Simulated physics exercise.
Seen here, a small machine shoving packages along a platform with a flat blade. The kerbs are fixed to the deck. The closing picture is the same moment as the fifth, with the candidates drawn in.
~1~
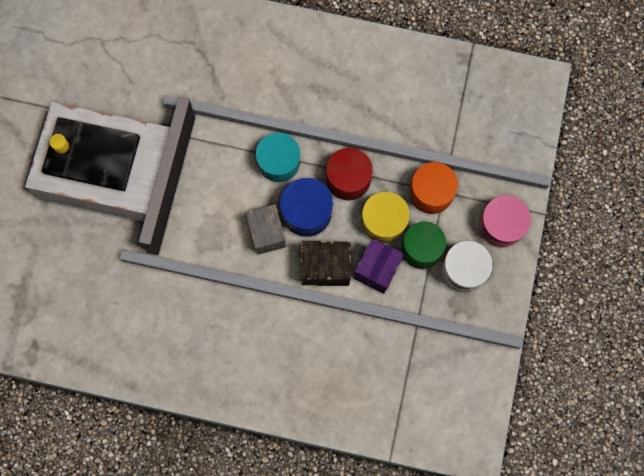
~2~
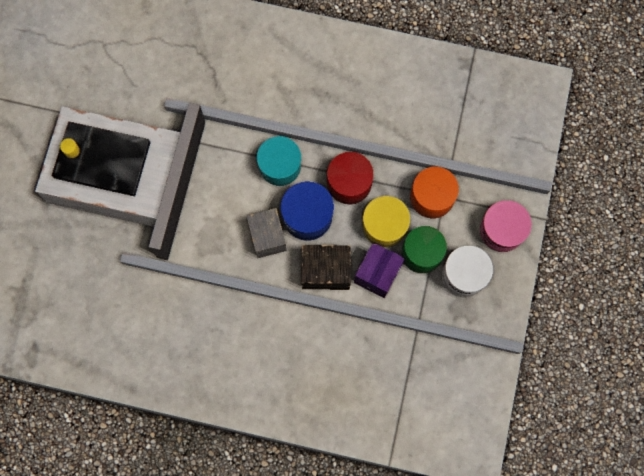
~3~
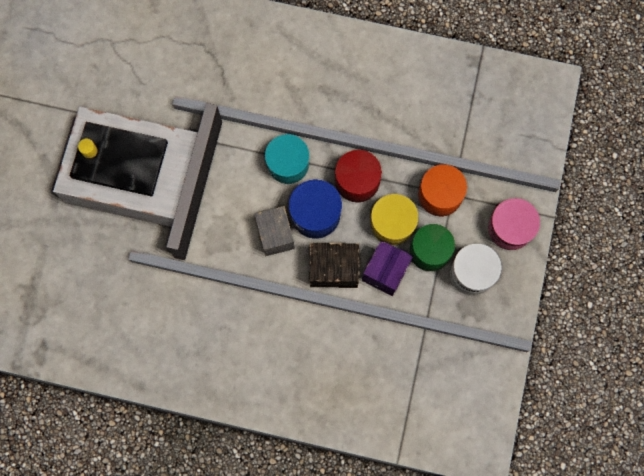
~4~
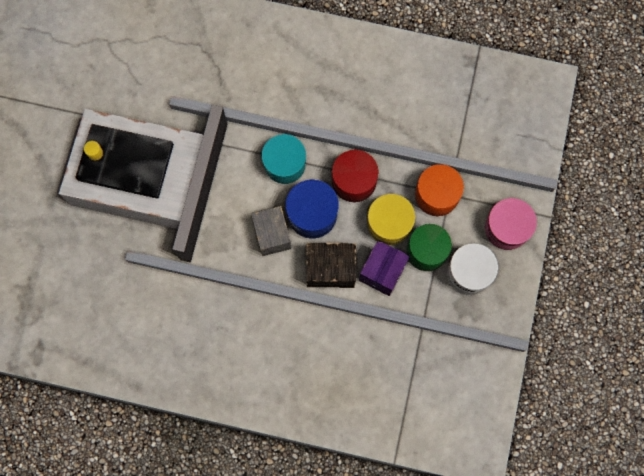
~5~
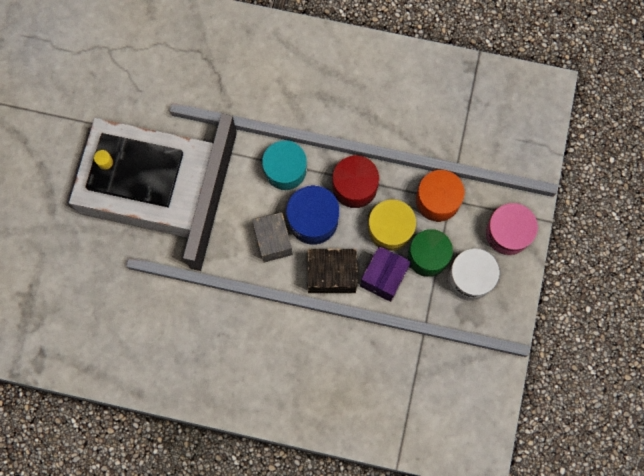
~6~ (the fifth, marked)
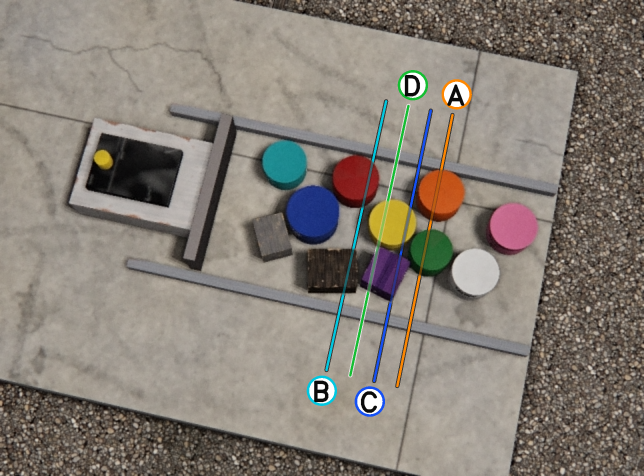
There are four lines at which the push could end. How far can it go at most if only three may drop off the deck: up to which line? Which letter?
Line A.
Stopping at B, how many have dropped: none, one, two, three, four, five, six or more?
By then, none.
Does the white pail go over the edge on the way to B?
By then, no.
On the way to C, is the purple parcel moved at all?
By then, yes.
On the marked copy, A at (426, 246); B at (357, 231); C at (404, 241); D at (380, 236).
Taking A. A third of the way, robot (219, 188); black crate (337, 275); red canister (370, 182).
Two thirds of the way, robot (298, 205); pink pail (526, 239); white pail (509, 298).
When it is over, robot (357, 218); white pail over the edge; pink pail over the edge; two fallen.
As for the rest, B is within the limit but short; C is within the limit but short; D is within the limit but short.
